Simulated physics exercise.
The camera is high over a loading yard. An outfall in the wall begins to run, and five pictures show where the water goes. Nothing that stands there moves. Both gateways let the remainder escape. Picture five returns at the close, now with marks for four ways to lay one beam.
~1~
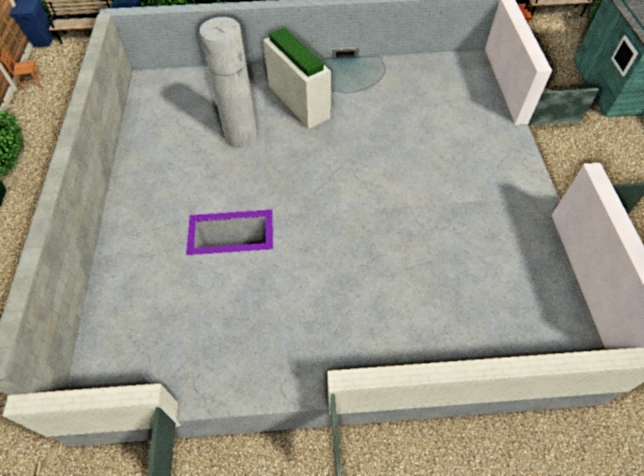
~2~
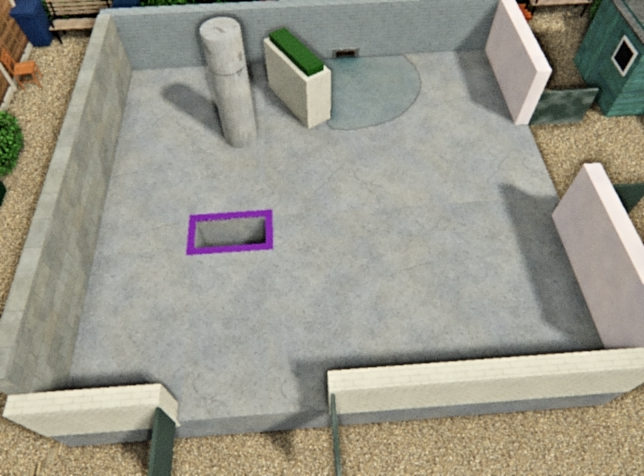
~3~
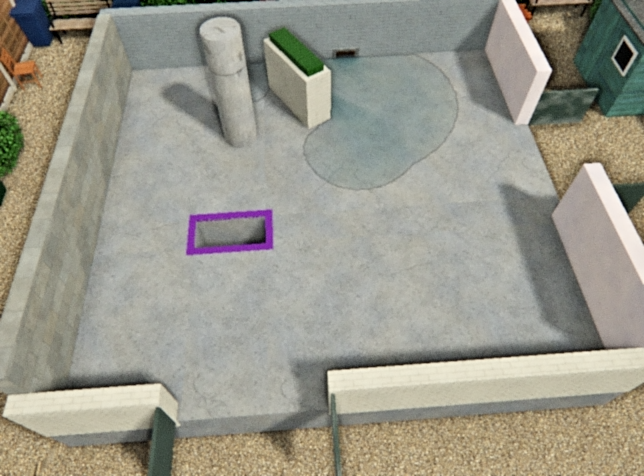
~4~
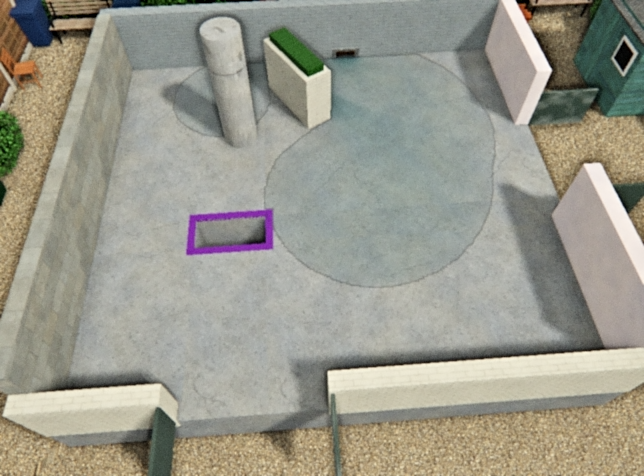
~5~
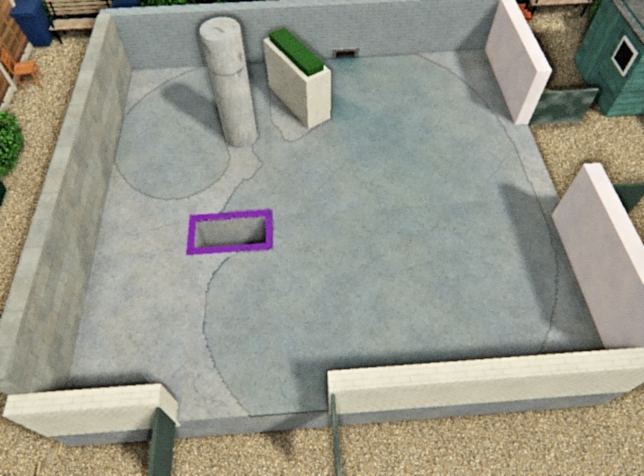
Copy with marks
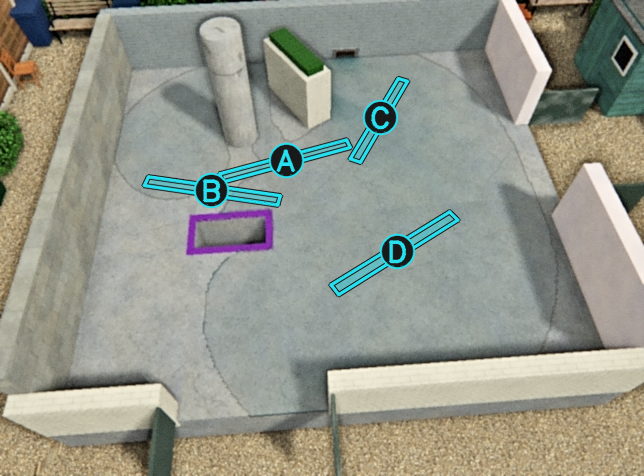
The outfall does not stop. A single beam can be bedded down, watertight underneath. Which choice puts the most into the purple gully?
Position C.
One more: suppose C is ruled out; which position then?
Position D.
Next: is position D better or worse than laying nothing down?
Position D is better.
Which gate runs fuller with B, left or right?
The left one.
In cyan, A from (220, 178) to (348, 143); B from (146, 181) to (279, 200); C from (355, 160) to (402, 79); D from (334, 289) to (453, 215).
Choosing A, about 4 % of the stream goes into the purple gully, about 94 % out by the gates.
Choosing B, about 3 % of the stream goes into the purple gully, about 93 % out by the gates.
Choosing C, about 31 % of the stream goes into the purple gully, about 66 % out by the gates.
Choosing D, about 12 % of the stream goes into the purple gully, about 87 % out by the gates.
